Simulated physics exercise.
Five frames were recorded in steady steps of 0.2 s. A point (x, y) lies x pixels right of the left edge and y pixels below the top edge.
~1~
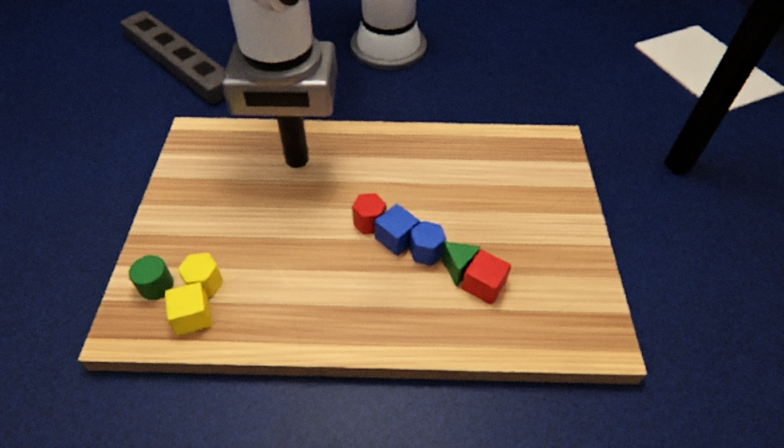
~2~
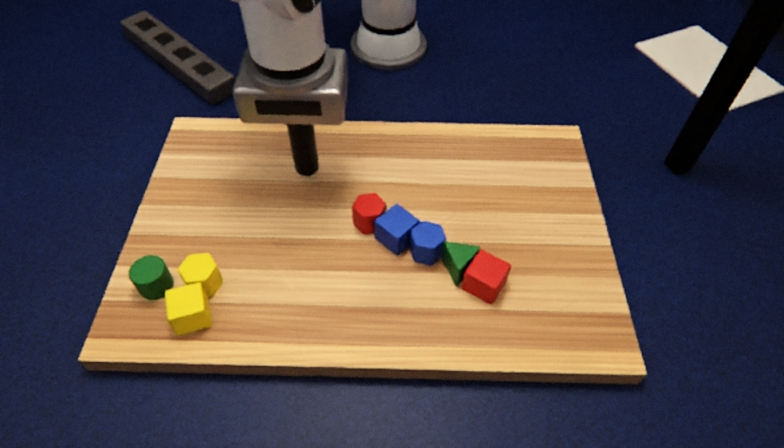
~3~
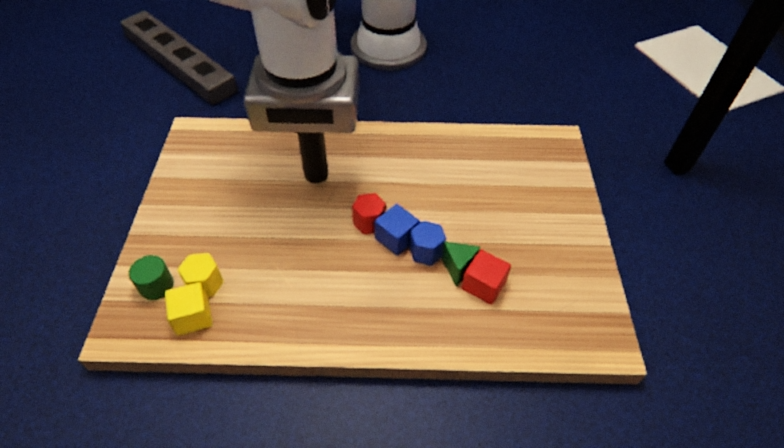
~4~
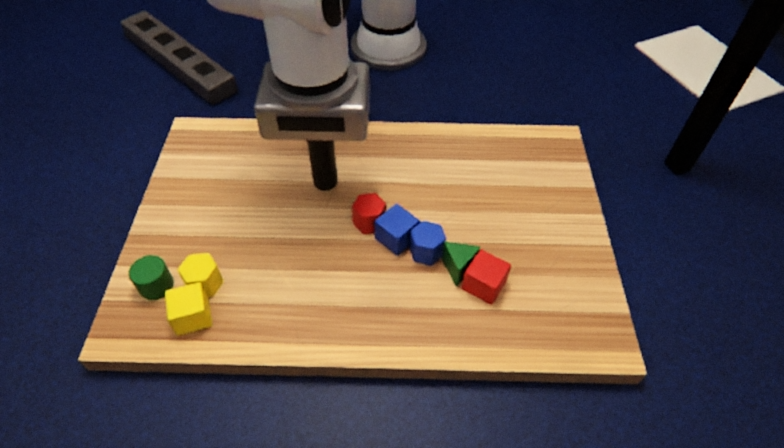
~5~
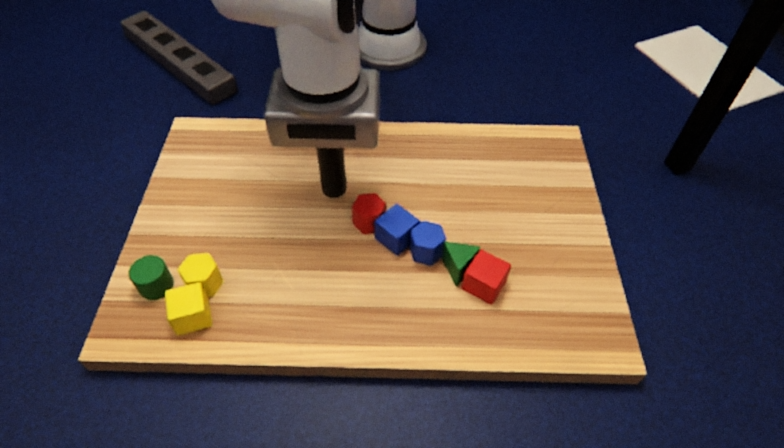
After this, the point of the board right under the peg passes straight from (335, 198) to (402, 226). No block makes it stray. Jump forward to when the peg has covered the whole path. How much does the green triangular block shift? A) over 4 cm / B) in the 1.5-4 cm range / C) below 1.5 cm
I'll go with B - in the 1.5-4 cm range.
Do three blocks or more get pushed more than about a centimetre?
Yes.
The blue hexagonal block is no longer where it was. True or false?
True.
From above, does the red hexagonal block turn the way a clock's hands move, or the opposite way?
The twist is clockwise.
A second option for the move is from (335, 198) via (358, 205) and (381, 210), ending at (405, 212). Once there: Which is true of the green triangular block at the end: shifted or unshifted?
In the end it has been moved.
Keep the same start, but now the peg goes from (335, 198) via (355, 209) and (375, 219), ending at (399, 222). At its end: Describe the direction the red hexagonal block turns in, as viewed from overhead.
Verdict: Clockwise.
What follows on the original path. One third of the way, peg at (357, 199); red hexagonal block at (373, 209), turned 15° clockwise; blue square piece at (399, 224); blue hexagonal block at (431, 235).
Two thirds of the way, peg at (379, 208); red hexagonal block at (383, 222), turned 60° clockwise; blue square piece at (409, 244), turned 30° anticlockwise; blue hexagonal block at (444, 244), turned 30° anticlockwise; green triangular block at (478, 256).
At the end, peg at (402, 217); red hexagonal block at (386, 227), turned 95° clockwise; blue square piece at (411, 252), turned 45° anticlockwise; blue hexagonal block at (445, 245), turned 40° anticlockwise; green triangular block at (478, 256).
